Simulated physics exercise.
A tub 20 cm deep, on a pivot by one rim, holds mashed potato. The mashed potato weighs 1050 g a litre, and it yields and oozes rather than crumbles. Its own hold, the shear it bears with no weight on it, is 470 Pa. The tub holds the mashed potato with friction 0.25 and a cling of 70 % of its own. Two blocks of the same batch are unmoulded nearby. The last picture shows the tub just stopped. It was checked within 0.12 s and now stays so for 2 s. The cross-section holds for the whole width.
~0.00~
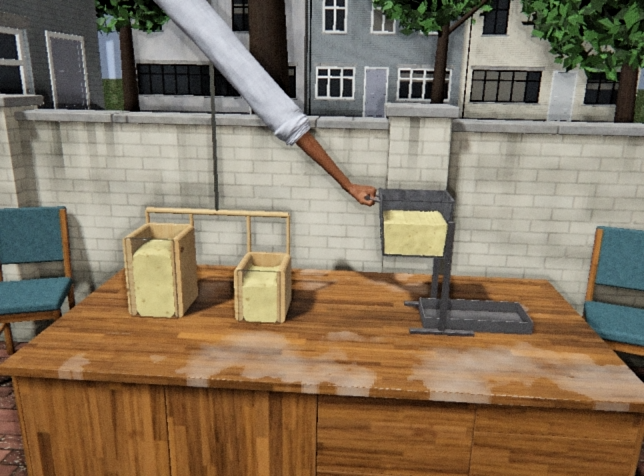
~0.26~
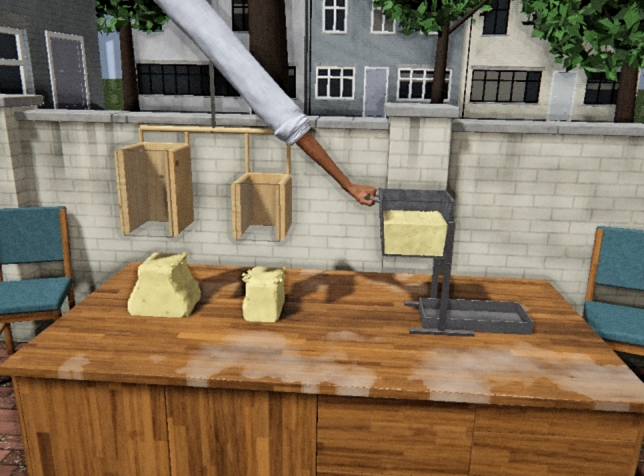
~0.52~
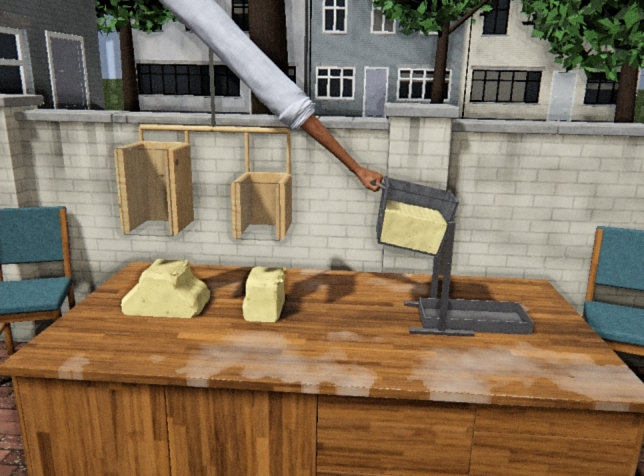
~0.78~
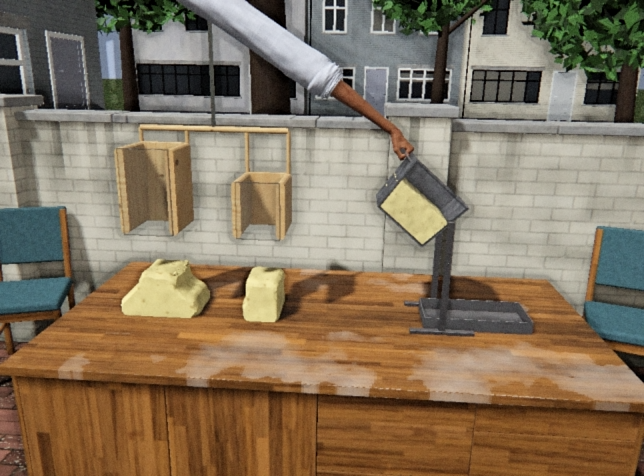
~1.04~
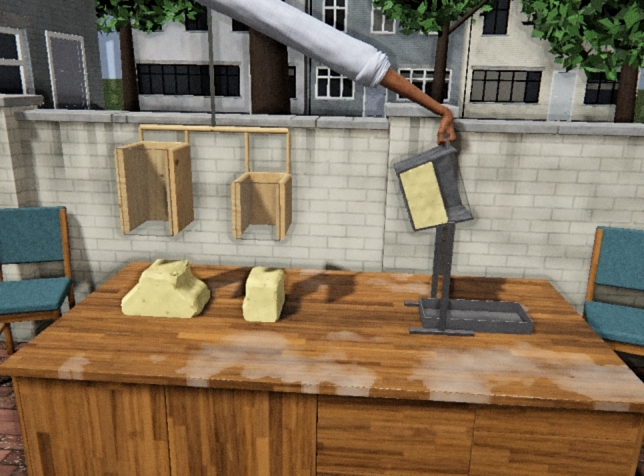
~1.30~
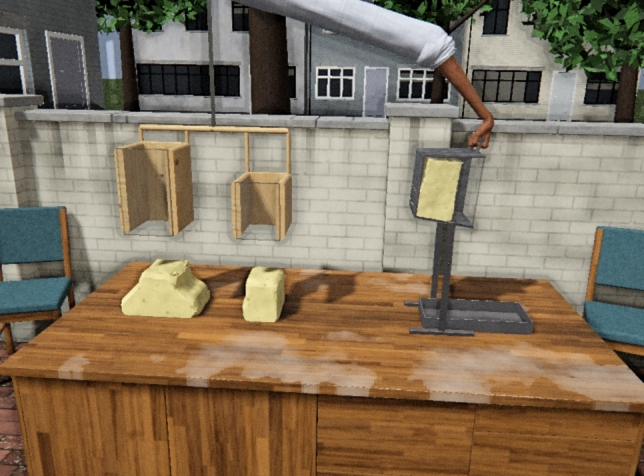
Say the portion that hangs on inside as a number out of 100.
The portion that hangs on inside is near 64 %.
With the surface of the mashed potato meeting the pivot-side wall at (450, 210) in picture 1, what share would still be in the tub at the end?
Then about 40 %.
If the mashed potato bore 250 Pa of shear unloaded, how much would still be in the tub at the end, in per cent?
Then about 45 %.
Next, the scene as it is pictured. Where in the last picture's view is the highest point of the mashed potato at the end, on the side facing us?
Around (440, 195).
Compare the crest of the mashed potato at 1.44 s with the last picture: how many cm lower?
Some 3 cm.
After 1.44 s, the tub is at 94 degrees and holds 100 %.
After 1.61 s, the tub is at 94 degrees and holds 89 %.
After 1.78 s, the tub is at 94 degrees and holds 72 %.
After 1.95 s, the tub is at 94 degrees and holds 64 %.
After 3.30 s, the tub is at 94 degrees and holds 64 %.
